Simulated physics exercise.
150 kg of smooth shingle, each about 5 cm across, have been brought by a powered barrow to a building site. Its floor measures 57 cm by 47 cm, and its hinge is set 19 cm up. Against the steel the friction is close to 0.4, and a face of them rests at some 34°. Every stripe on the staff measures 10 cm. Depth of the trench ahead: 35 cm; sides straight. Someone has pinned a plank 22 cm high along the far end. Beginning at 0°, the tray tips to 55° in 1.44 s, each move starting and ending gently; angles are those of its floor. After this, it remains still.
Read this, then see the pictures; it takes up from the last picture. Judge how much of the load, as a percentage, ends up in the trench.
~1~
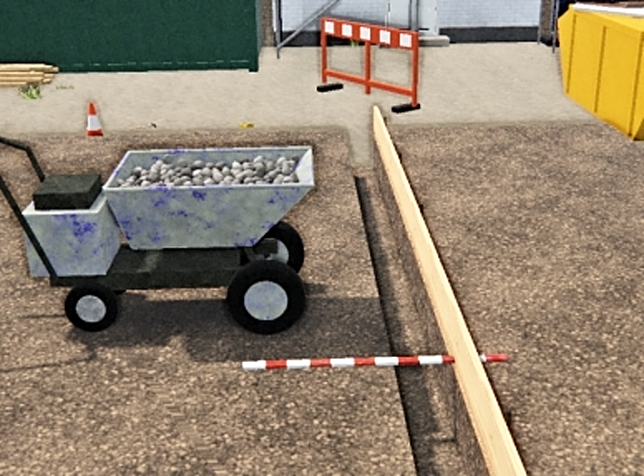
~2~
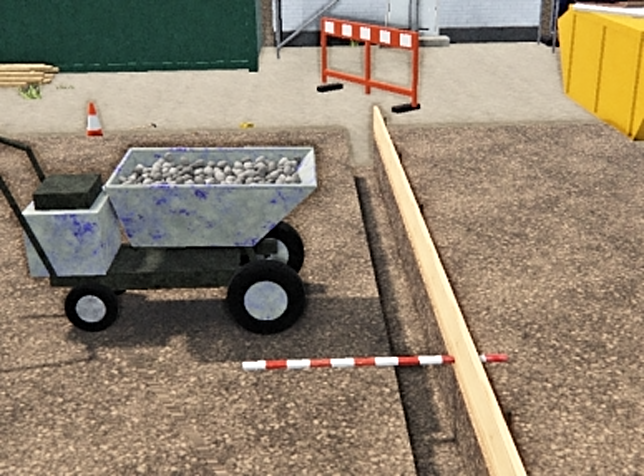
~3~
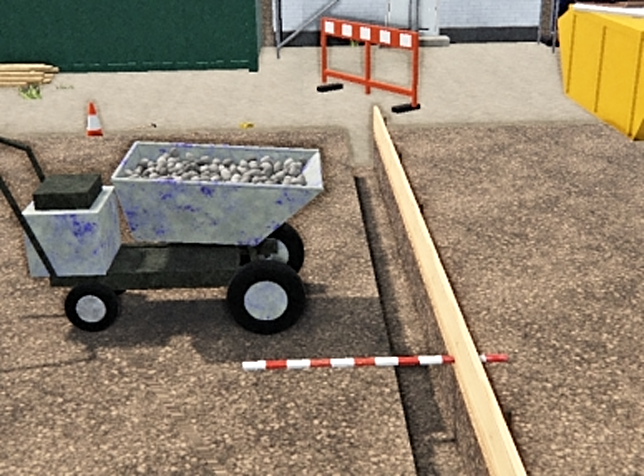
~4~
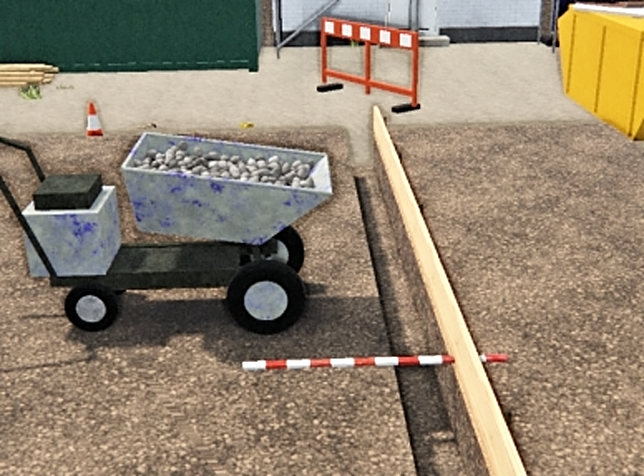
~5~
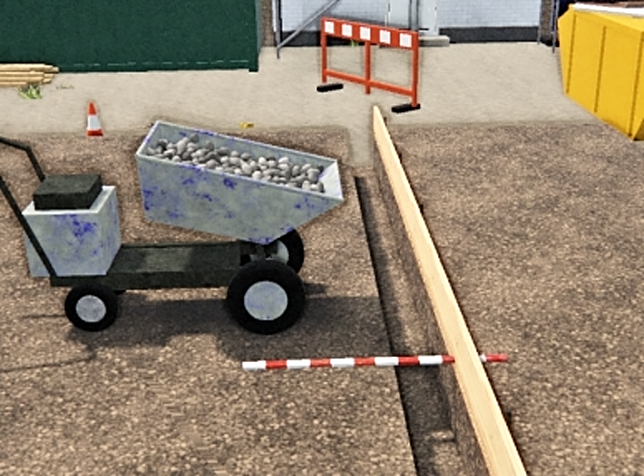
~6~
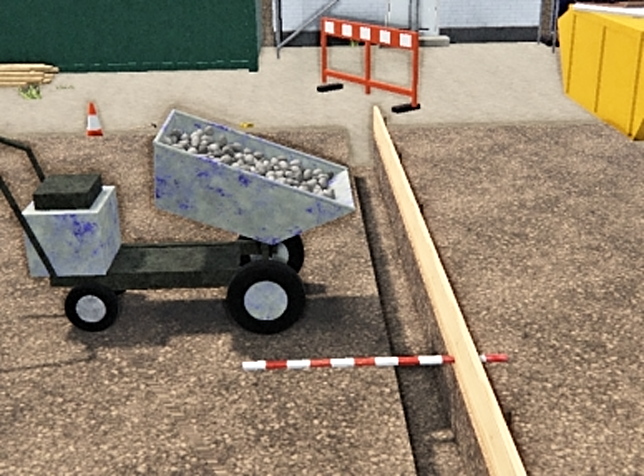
Around 82 %.
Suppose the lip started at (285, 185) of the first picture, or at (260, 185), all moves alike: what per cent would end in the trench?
That gives roughly 85 per cent and roughly 65 per cent.
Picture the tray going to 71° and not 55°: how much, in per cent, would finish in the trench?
Roughly 95% would end there.
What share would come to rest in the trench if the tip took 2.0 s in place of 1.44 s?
In that case some 85 per cent.
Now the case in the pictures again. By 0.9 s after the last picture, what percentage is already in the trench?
Around 20 per cent of it.
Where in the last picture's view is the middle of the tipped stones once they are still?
Roughly (410, 342), I'd say.
Then, 0.5 s after the last picture the floor is at 46°, 100 % in the tray; the foremost stones are at (375, 229).
Then, 0.9 s after the last picture the floor is at 55°, 77 % in the tray, 22 % in the trench, 1 % past the trench; the foremost stones are at (441, 262).
Then, 1.3 s after the last picture the floor is at 55°, 46 % in the tray, 47 % in the trench, 7 % past the trench; the foremost stones are at (511, 298).
Then, 3.2 s after the last picture the floor is at 55°, 10 % in the tray, 82 % in the trench, 8 % past the trench; the foremost stones are at (569, 300).
